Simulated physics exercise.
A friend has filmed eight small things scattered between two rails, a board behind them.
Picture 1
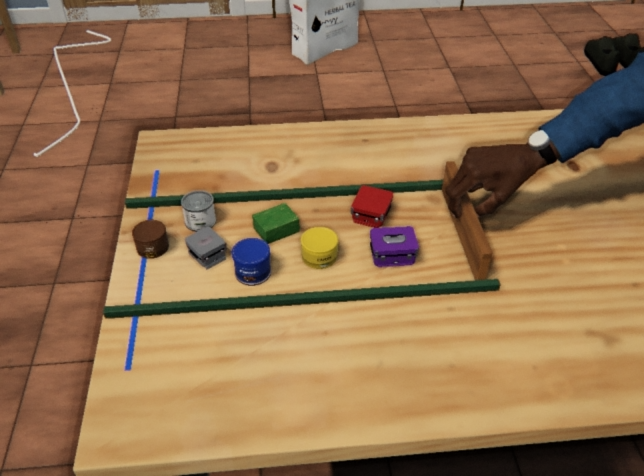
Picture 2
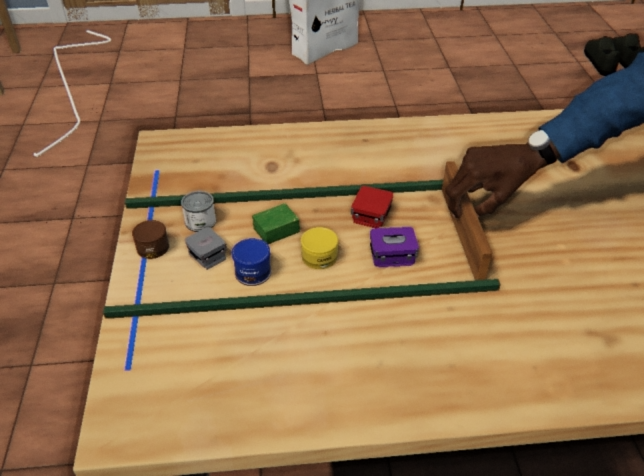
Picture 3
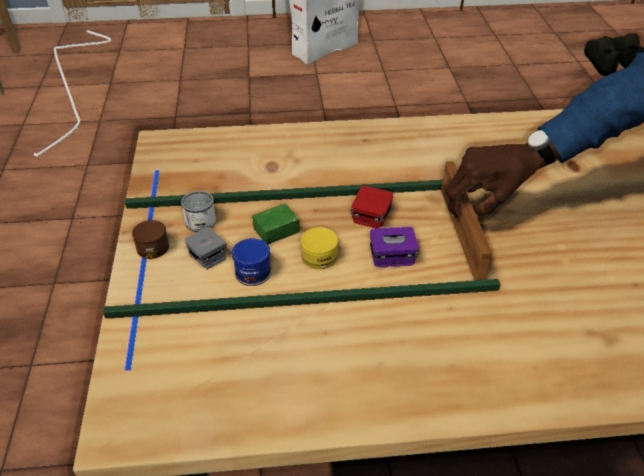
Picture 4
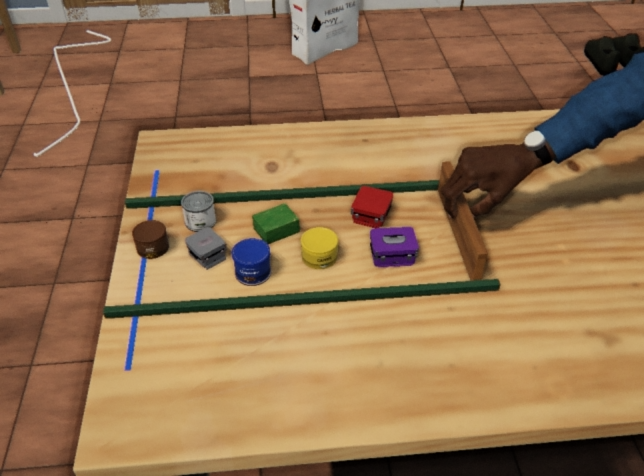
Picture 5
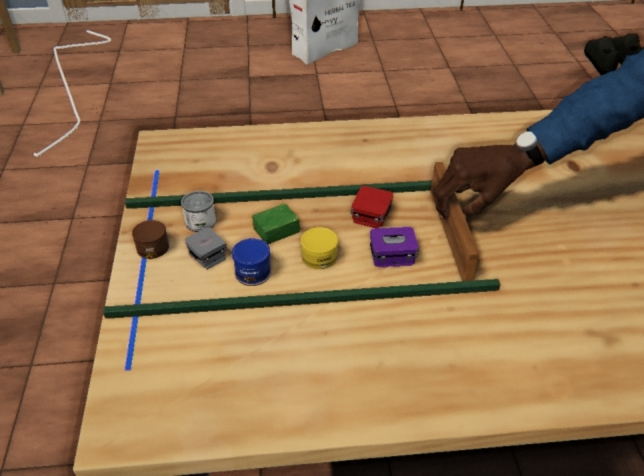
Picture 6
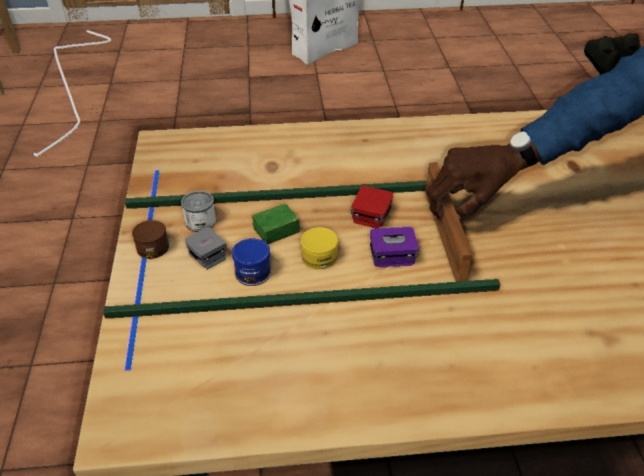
A light wooden table on a reddish tiled floor, seen from above at an angle, holds eight small objects between two dark green rails. Brown, silver and grey ones sit near a blue line at left, with blue, green, yellow, red and purple ones further right. A hand in a blue sleeve holds a wooden board at right, then slides it slightly left; the objects and view stay still.
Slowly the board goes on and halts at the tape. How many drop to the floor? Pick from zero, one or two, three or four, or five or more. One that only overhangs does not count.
In the end the number that fall off is five or more.
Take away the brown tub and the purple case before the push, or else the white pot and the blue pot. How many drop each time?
3 in the first case, 4 in the second.
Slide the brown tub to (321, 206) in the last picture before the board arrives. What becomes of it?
Then it goes over.
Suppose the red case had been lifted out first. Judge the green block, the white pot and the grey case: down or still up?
The green block stays on, the white pot falls, the grey case is lost.
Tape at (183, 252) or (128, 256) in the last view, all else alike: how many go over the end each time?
The counts: 3 and 8.
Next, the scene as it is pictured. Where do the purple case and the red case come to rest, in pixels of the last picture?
The purple case at (118, 266), the red case at (129, 226).
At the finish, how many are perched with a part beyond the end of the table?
The number is 2.
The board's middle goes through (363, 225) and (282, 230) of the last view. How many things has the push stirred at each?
At the one place 3, at the other 7.
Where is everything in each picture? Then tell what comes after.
The first frame shows brown tub (151, 239); white pot (199, 211); grey case (206, 249); board (465, 219); tape (145, 254).
The second frame shows white pot (199, 212); green block (276, 224).
The third frame shows grey case (206, 249); purple case (393, 248).
The fourth frame shows brown tub (151, 240); yellow tub (320, 249).
The fifth frame shows white pot (199, 212); board (452, 219).
The sixth frame shows brown tub (151, 240); white pot (199, 212); grey case (206, 249); board (446, 220); tape (145, 254).
Soon after, none off yet; brown tub at rest near (151, 240); white pot at rest near (199, 212); grey case at rest near (206, 249).
In the end, the number that fall off is five or more; gone, yellow tub, green block, blue pot, grey case, white pot and brown tub.
